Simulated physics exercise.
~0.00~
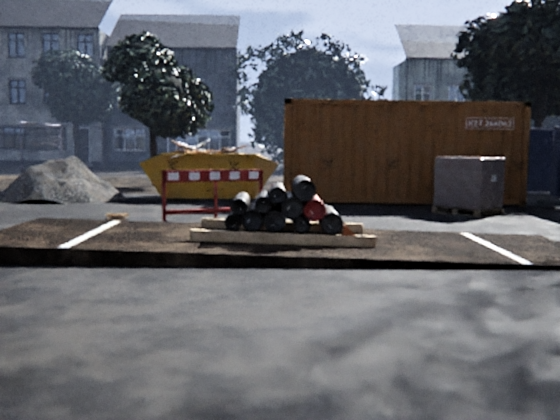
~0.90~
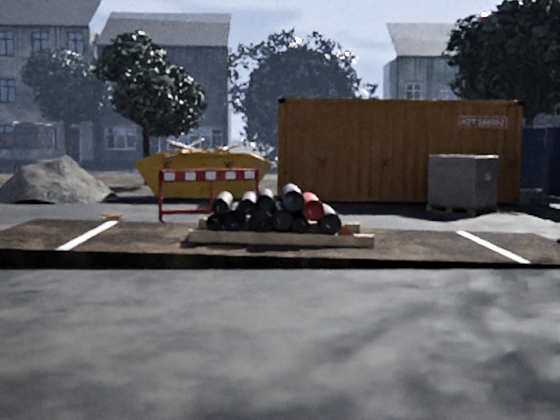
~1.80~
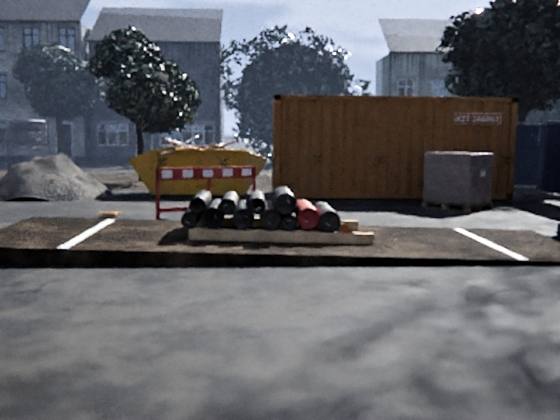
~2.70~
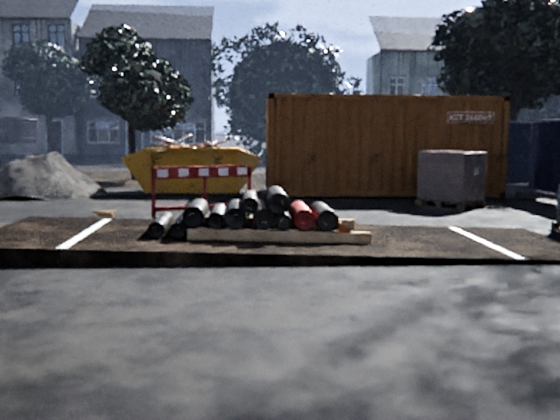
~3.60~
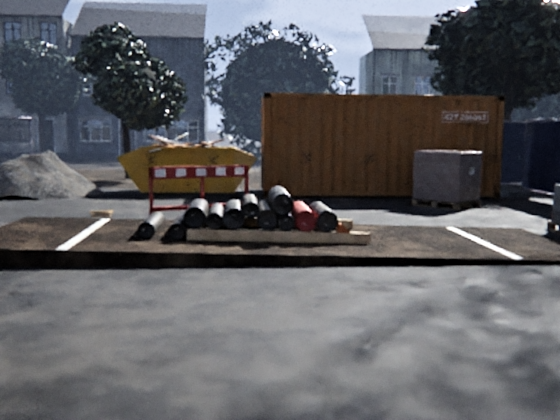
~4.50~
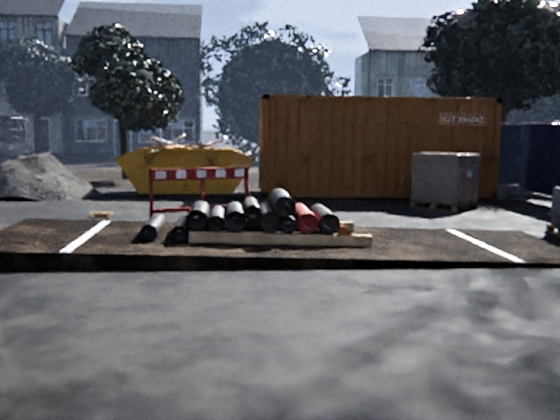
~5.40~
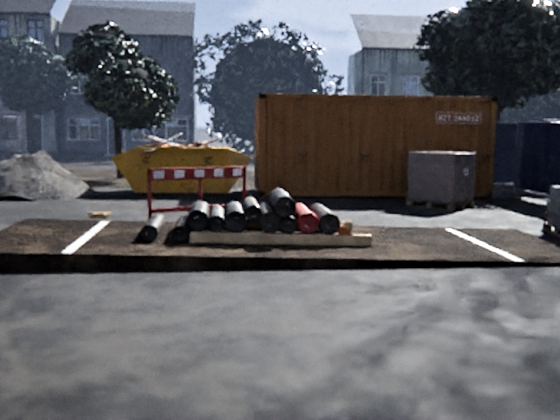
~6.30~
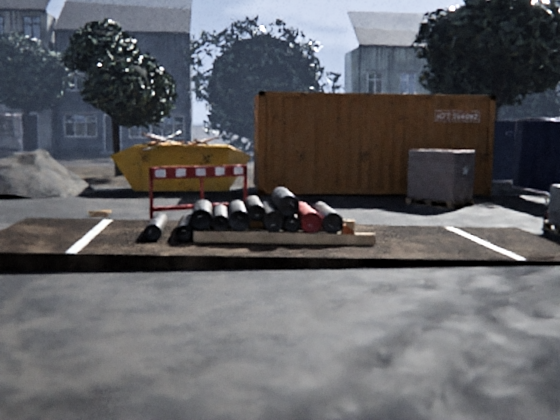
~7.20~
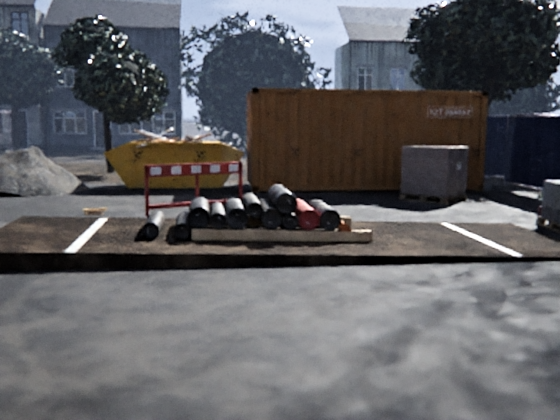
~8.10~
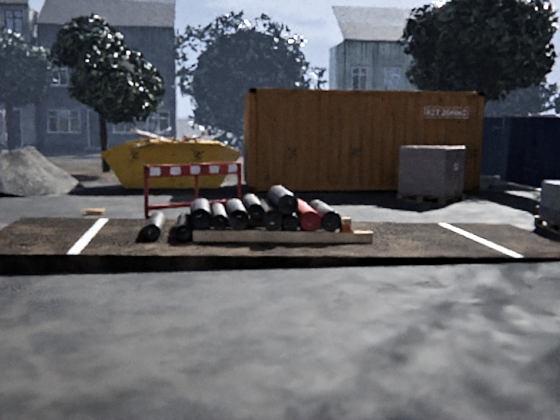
At the start, a stack of dark cylinders with one red among them sits on low wooden bearers between two white lines, with a yellow skip, a barrier and an orange container behind. The pile begins to slump and spreads to the left. The red cylinder drops lower at the right of the group, turning slightly, while others tumble off the left end onto the ground. One rolls a little apart, then everything settles as the view drifts gently sideways. At the end, red rests on the bearers, and no cylinder has crossed either white line.
